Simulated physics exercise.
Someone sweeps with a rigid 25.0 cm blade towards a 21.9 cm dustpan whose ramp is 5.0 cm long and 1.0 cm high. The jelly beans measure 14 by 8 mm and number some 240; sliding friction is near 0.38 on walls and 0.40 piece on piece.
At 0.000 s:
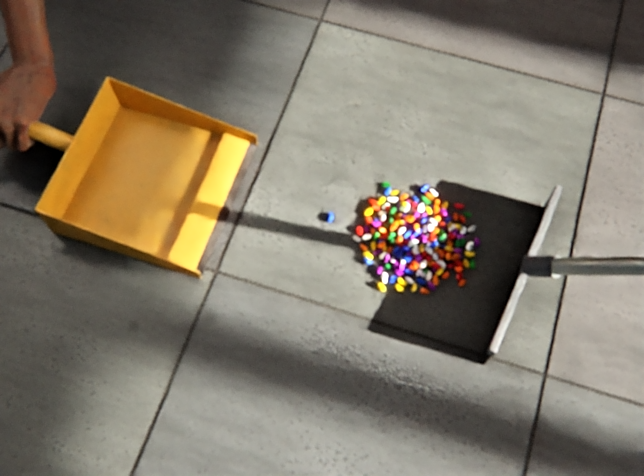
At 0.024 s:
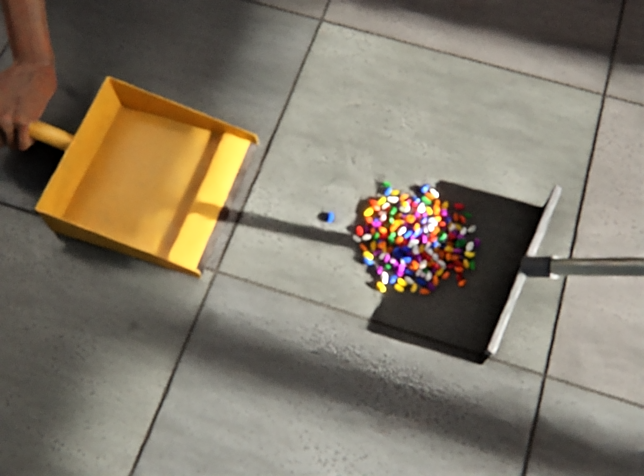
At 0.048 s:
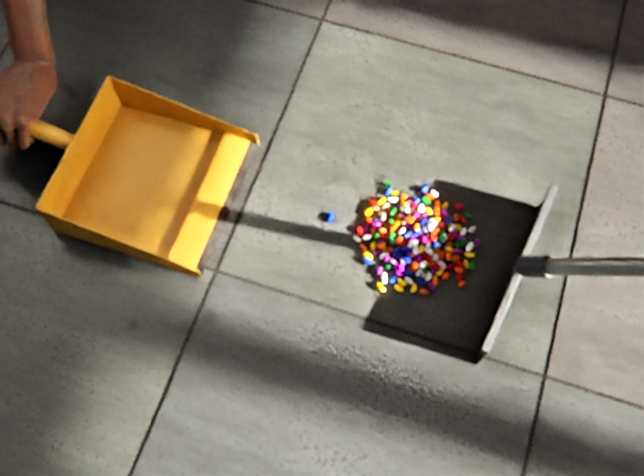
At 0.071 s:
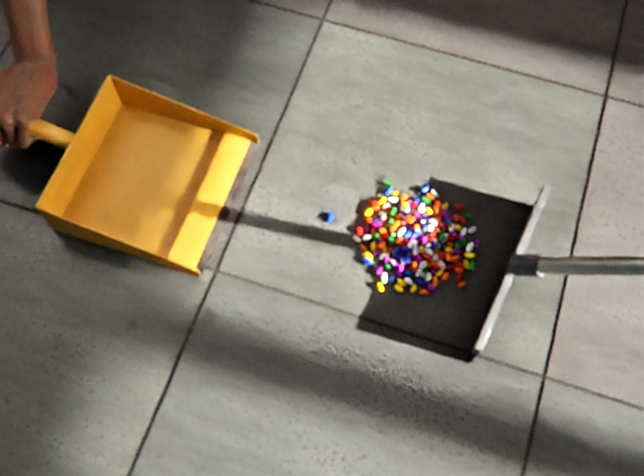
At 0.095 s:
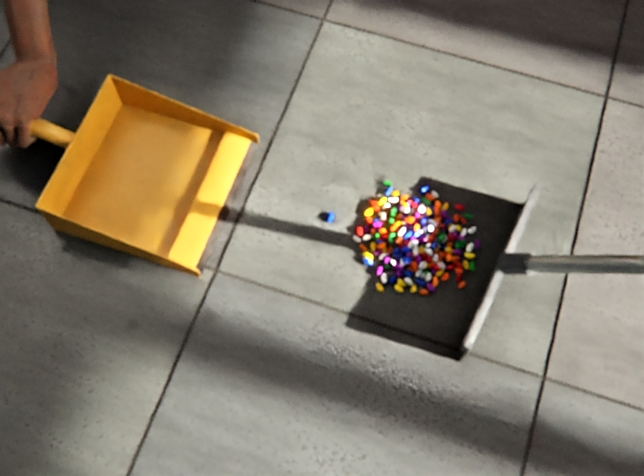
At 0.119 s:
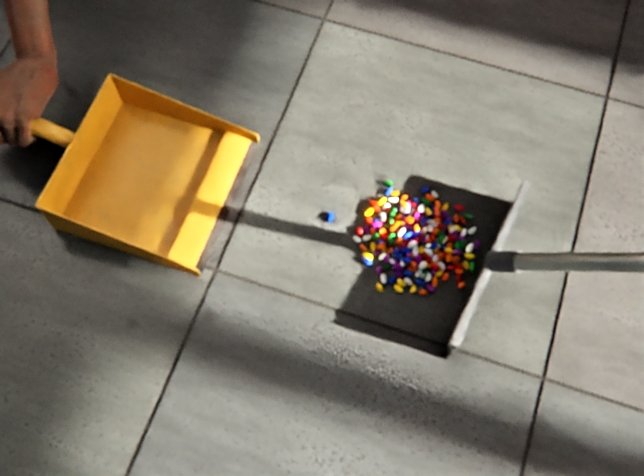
A hand holding a yellow dustpan still while a flat blade slides slightly left behind a pile of colourful jelly beans.
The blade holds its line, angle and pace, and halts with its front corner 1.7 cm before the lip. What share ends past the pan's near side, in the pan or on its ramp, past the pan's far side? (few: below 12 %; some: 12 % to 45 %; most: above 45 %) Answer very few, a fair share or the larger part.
Near side very few, pan a fair share, far side a fair share.
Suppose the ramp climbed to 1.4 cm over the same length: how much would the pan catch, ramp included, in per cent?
In that case some 30 per cent.
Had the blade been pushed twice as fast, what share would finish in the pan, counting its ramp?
It would be near 65 per cent.
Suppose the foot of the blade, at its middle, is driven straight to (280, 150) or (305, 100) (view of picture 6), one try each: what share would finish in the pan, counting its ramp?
Some 30 and 10 per cent.
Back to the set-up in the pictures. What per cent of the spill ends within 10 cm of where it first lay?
Roughly 0 per cent.
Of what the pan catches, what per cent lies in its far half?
Some 50 per cent.
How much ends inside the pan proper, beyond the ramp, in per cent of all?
Some 5 per cent.
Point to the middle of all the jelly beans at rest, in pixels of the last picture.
Around (244, 185).
After 0.37 s, middle of the blade 19 cm from the lip; 0 % over the lip, far side 15 %, near side 0 %.
After 0.53 s, middle of the blade 9 cm from the lip; 0 % over the lip, far side 15 %, near side 0 %.
After 0.82 s, middle of the blade 3 cm from the lip; 30 % over the lip, far side 20 %, near side 0 %.
At rest (2.6 s), near side 0 %, pan 30 %, far side 20 %, in front of the lip or behind the blade 50 %.
